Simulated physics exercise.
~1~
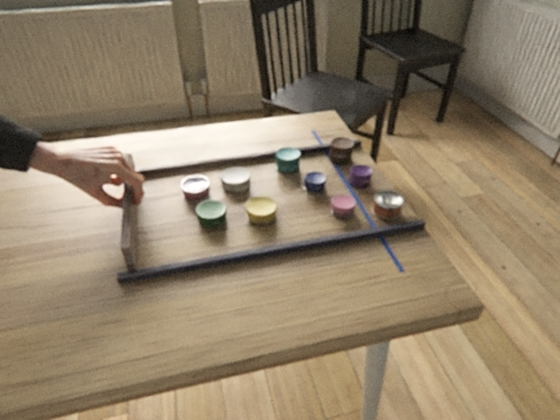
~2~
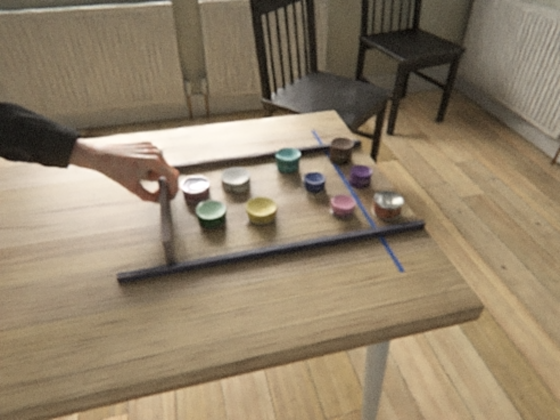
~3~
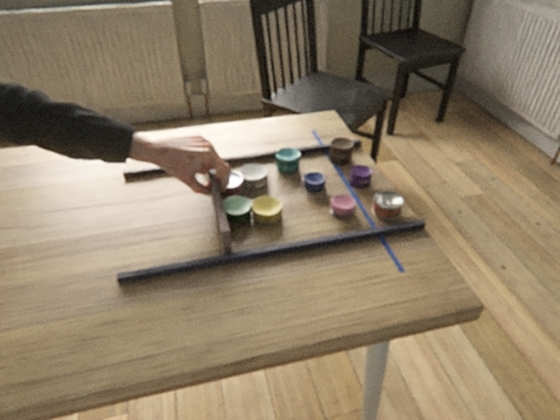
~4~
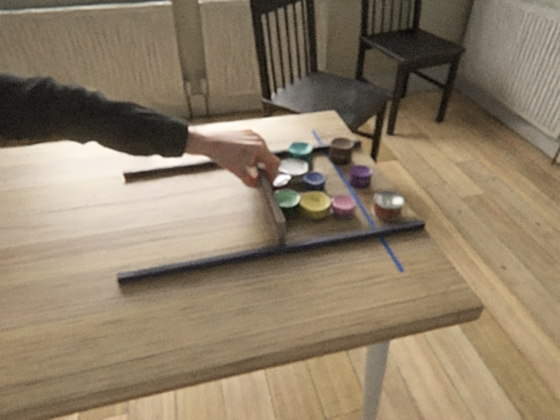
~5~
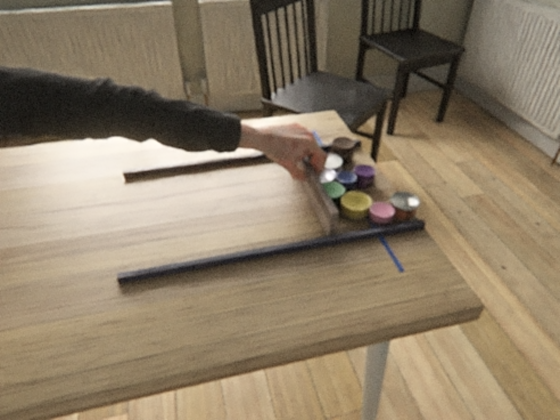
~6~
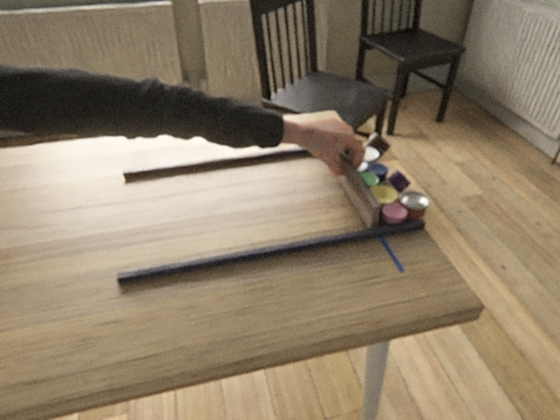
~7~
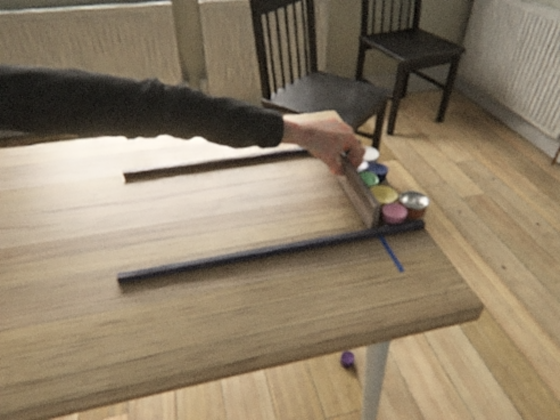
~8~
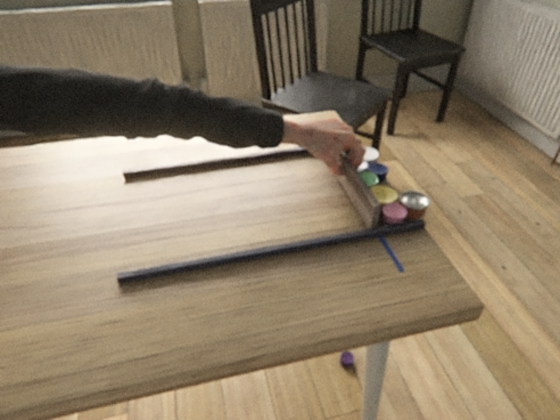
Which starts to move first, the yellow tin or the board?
The board starts to move first. The yellow tin stays where it is at first and only begins sliding to the right later, once the board has already travelled some way.
At the start, a hand holds an upright board at the left end of two dark rails on a wooden table, with small colourful tubs scattered between them. The hand slides the board to the right, and it gathers the nearest pots, including the green tin, then the yellow one. The tubs bunch together as they are pushed across the blue tape towards the table's edge. There, the purple and brown tubs are pushed outward and tip. The board stops, the purple tub lies on the floor by the table leg, the brown one is out of sight, and the others stay crowded at the edge.
